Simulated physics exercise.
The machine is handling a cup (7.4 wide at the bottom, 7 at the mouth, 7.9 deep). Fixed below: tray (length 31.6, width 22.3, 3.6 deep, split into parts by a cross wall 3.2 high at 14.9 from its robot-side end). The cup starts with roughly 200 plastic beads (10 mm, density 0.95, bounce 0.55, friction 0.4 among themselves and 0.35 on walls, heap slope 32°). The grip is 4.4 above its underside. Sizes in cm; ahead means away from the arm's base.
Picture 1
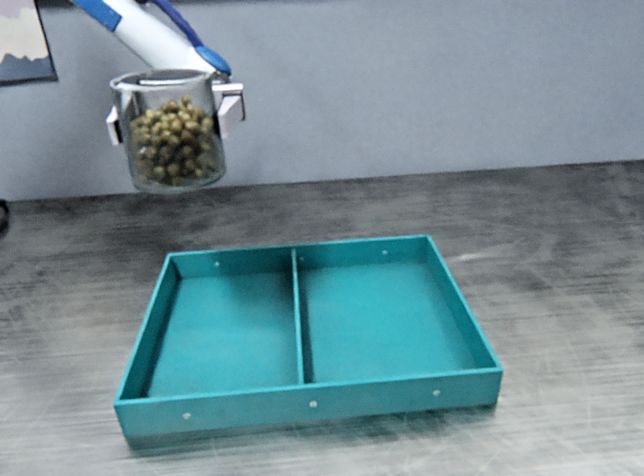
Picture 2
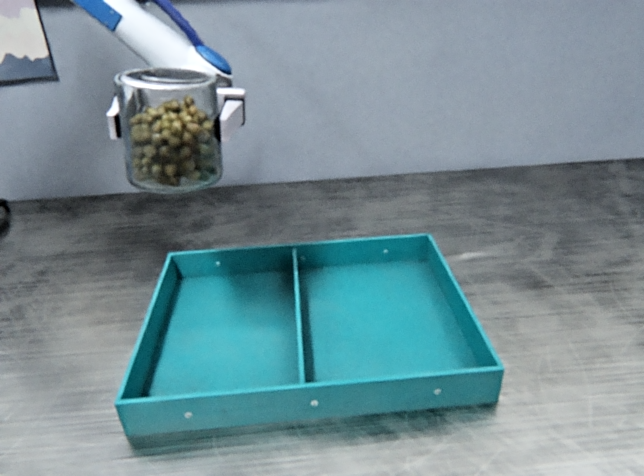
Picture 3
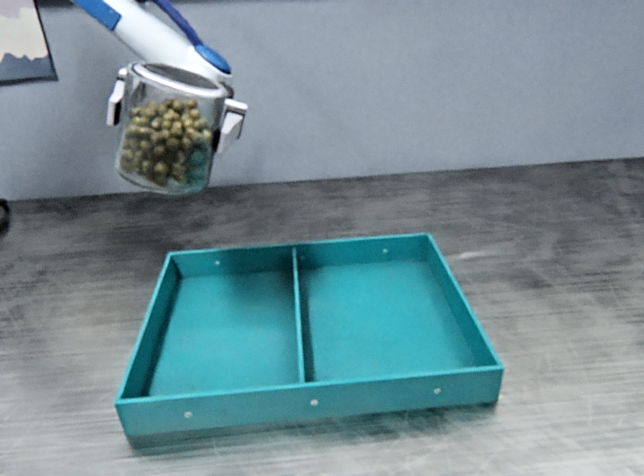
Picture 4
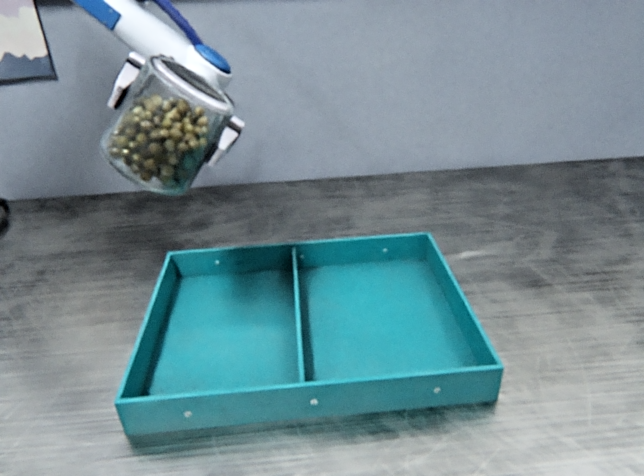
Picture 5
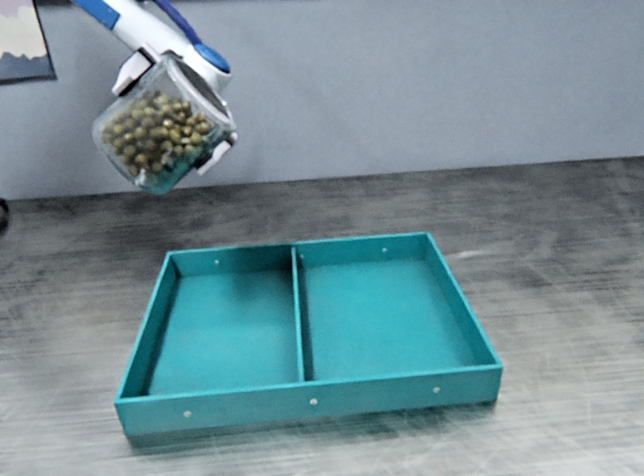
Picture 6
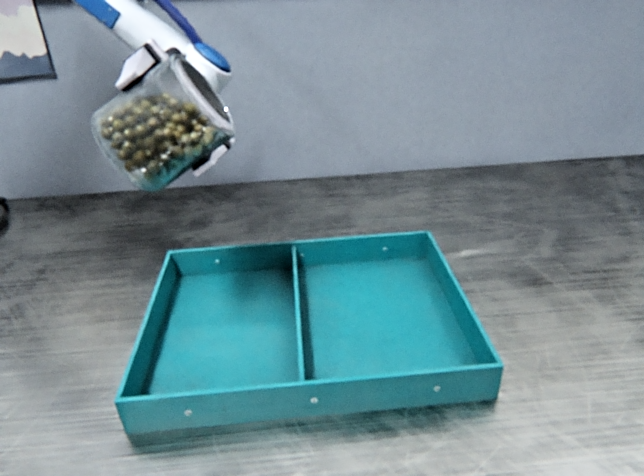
A clear cup of greenish beads, held by a robot arm, tilts steadily to the right.
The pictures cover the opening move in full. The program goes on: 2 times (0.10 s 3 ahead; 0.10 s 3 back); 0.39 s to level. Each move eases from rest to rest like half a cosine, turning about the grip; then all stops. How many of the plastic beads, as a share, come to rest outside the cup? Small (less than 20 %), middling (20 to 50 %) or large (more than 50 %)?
Outside the cup the share is small, less than 20 %.
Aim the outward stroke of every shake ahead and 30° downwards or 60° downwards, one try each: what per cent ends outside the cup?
Some 5 and 0 per cent.
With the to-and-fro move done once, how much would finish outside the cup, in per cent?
It would be near 5 per cent.
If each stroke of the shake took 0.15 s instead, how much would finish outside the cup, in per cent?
It would be near 0 per cent.
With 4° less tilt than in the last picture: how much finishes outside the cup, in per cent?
Some 5 per cent.
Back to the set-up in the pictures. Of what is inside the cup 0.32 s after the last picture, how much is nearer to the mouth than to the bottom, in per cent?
About 40 per cent.
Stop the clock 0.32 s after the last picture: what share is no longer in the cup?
About 5 per cent by then.
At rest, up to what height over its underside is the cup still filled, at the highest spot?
Some 6.0 cm.
Then, 0.32 s later, tilted 59° forward, highest piece 24 above the table; 188 in the cup, 9 in flight or on a rim.
Then, 0.63 s later, tilted 21° forward, highest piece 25 above the table; 176 in the cup, 11 in the robot-side part, 9 in the far-side part, 1 in flight or on a rim.
Then, 0.99 s later, level, highest piece 25 above the table; 176 in the cup, 11 in the robot-side part, 10 in the far-side part.
Then, 2.04 s later, level, highest piece 25 above the table; 176 in the cup, 11 in the robot-side part, 10 in the far-side part.
At rest, 176 in the cup, 11 in the robot-side part, 10 in the far-side part. That is 11 % outside the cup.
